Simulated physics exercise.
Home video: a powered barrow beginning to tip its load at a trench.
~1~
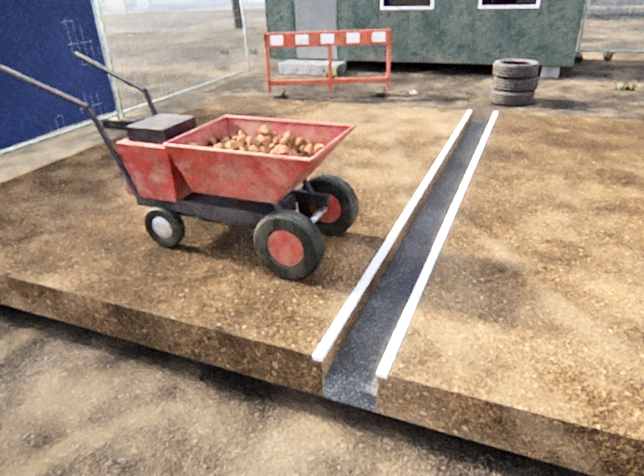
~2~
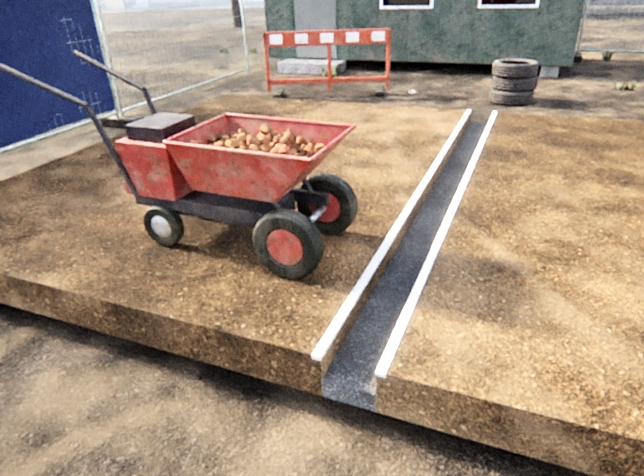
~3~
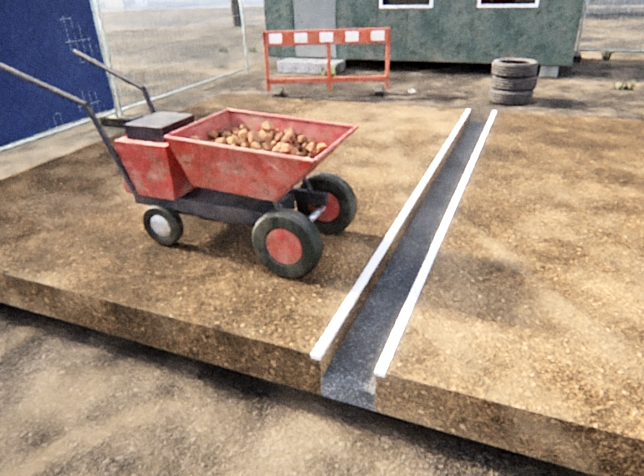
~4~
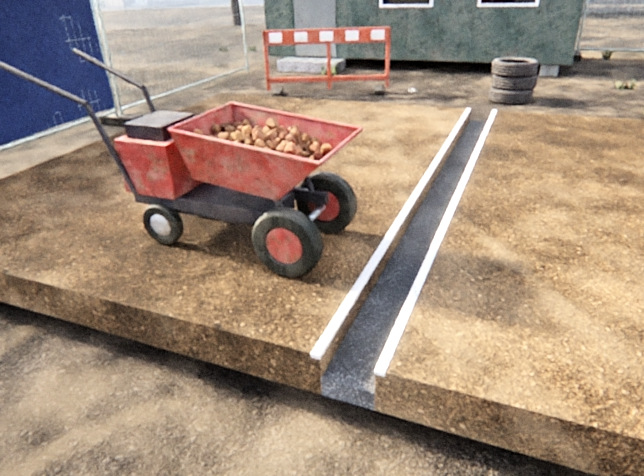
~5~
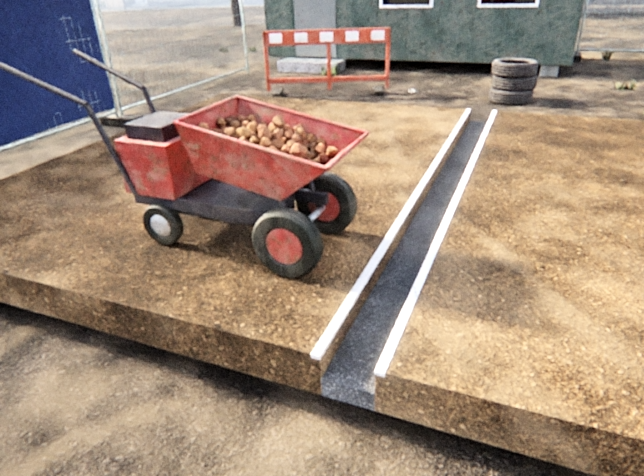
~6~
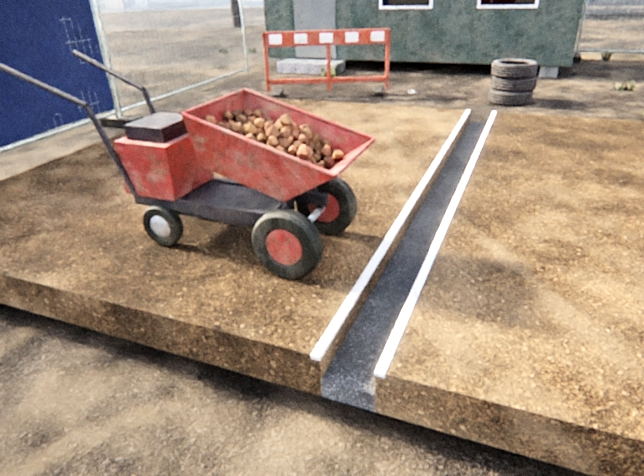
Red powered barrow standing beside a narrow white-edged trench, its skip of brown clods starting level, then gradually tilting to the right.
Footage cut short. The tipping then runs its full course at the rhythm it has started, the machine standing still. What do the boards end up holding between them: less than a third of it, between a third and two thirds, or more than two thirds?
The trench receives a third up to two thirds of the load.
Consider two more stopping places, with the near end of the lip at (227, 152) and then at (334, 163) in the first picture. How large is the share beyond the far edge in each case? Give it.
Position 1: Near 0 %; position 2: Near 80 %.
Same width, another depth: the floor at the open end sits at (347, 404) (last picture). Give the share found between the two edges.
50 per cent, roughly.
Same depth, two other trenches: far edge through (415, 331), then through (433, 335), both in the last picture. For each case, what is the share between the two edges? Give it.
Roughly 70 % and 90 %.
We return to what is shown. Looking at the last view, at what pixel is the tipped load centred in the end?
Last view, centre at rest - approx. (426, 268).
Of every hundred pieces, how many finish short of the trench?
Result: Some 0 % of the load.
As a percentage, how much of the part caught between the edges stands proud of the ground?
About 20 %.
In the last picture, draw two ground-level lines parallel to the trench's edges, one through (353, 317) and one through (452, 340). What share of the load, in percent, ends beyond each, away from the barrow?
That's 90 per cent for the first and 20 per cent for the second.
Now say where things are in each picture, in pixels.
Lip of the skip at (311, 161), level; top of the load at (258, 154), clay clods; first edge of the trench at (343, 315); far edge at (402, 328), the trench under half as wide as the skip, and about half as deep as wide, in the first frame.
Lip of the skip at (311, 161), level; top of the load at (254, 146), in the second frame.
Lip of the skip at (314, 162), tipped barely; top of the load at (256, 143), in the third frame.
Lip of the skip at (320, 164), tipped a little; top of the load at (248, 141), in the fourth frame.
Lip of the skip at (327, 169), tipped a little; top of the load at (243, 132), in the fifth frame.
Lip of the skip at (335, 176), tipped clearly; top of the load at (243, 135); first edge of the trench at (341, 314); far edge at (400, 327), in the sixth frame.
Soon after the last picture, skip tipped steeply; all in the skip.
A little later, skip tipped right over; about two thirds in the skip; about a quarter in or heaped over the trench; about a quarter beyond it; a stray few falling.
Later still, skip tipped right over; a small part in the skip; about a third in or heaped over the trench; about half beyond it.
At rest, skip tipped right over; a small part in the skip; about half in or heaped over the trench; about half beyond it.
